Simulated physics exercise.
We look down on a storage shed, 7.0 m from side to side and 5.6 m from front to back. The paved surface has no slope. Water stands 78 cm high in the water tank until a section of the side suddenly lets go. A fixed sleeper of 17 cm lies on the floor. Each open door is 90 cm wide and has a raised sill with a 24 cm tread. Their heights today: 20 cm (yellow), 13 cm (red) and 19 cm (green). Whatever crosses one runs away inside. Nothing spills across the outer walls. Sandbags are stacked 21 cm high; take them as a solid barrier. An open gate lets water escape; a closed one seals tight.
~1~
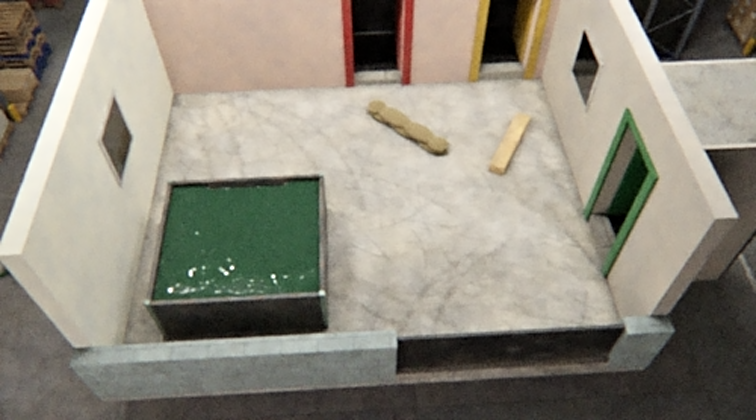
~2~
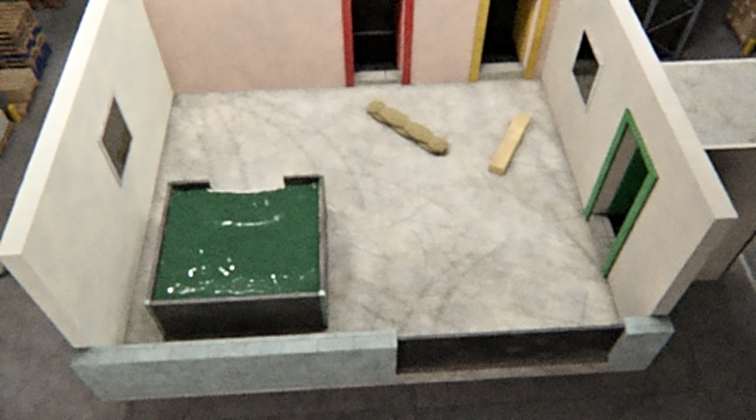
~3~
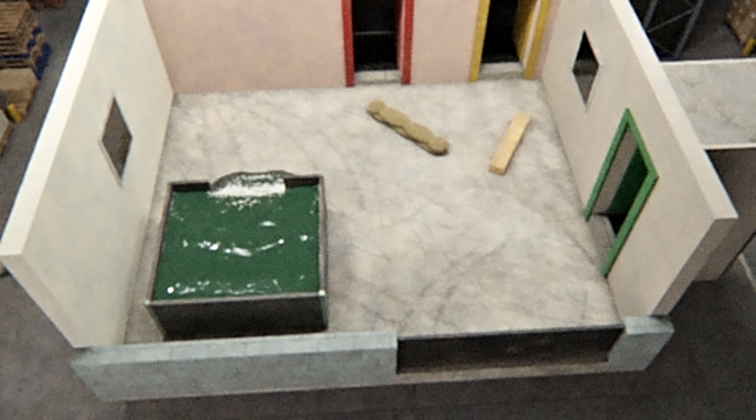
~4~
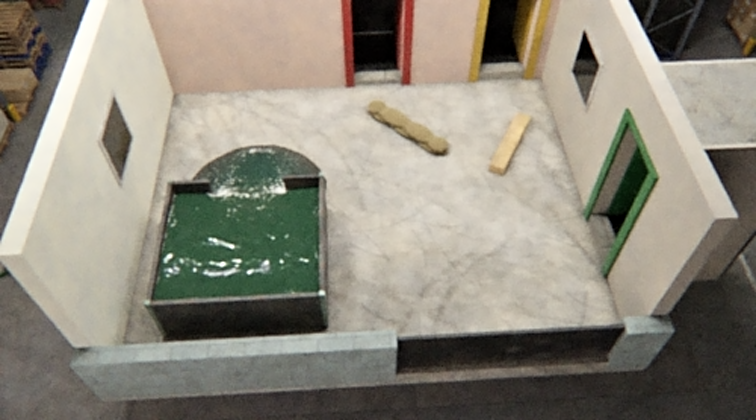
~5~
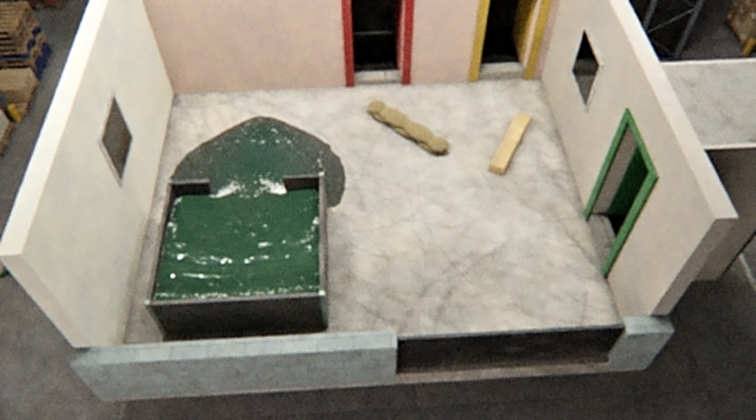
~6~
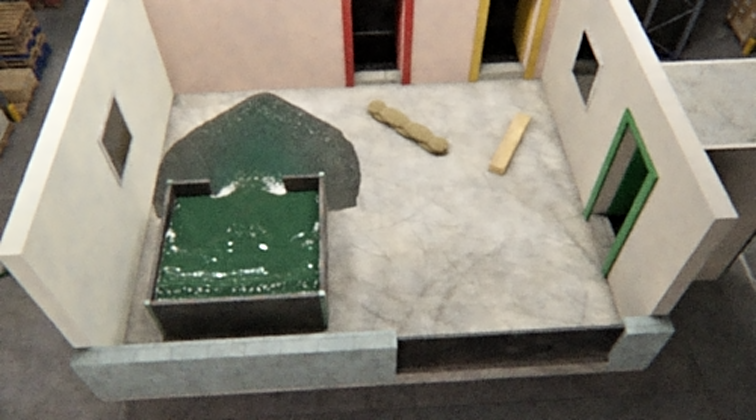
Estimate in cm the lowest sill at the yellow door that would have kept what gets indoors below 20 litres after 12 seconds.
It would have to be roughly 12 cm high.
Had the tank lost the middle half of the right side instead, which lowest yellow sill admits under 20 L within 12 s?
Then roughly 18 cm.
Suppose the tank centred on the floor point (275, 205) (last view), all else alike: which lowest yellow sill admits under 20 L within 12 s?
Then roughly 13.5 cm.
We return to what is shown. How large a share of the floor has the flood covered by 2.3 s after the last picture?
About 45 per cent.
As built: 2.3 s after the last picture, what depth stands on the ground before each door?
In cm: Yellow 4, red 19, green 0.
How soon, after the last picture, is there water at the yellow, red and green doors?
Arrival: Yellow 1.6 s, red 0.6 s, green 4.0 s.
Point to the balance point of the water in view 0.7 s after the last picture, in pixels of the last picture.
Near (256, 213).
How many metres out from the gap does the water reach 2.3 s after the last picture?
About 6.0 m.
Then, 0.7 s after the last picture water covers 30 % of the floor, deepest (52 cm) near (174, 94); it has not reached the yellow door.
Then, 2.3 s after the last picture water covers 45 % of the floor, deepest (30 cm) near (226, 139); 4 cm at the yellow door, 0 litres in over its 20 cm sill.
Then, 11.3 s after the last picture water covers 95 % of the floor, deepest (16 cm) near (437, 184); 10 cm at the yellow door, 0 litres in over its 20 cm sill.
At the yellow door as built, the water peaked near 16 cm, 6.1 s after the last picture.
With a sill of 10.5 cm, 34 litres would have come in within the 12 s; with 14 cm, 8 litres. So under 20 litres takes about 12 cm.
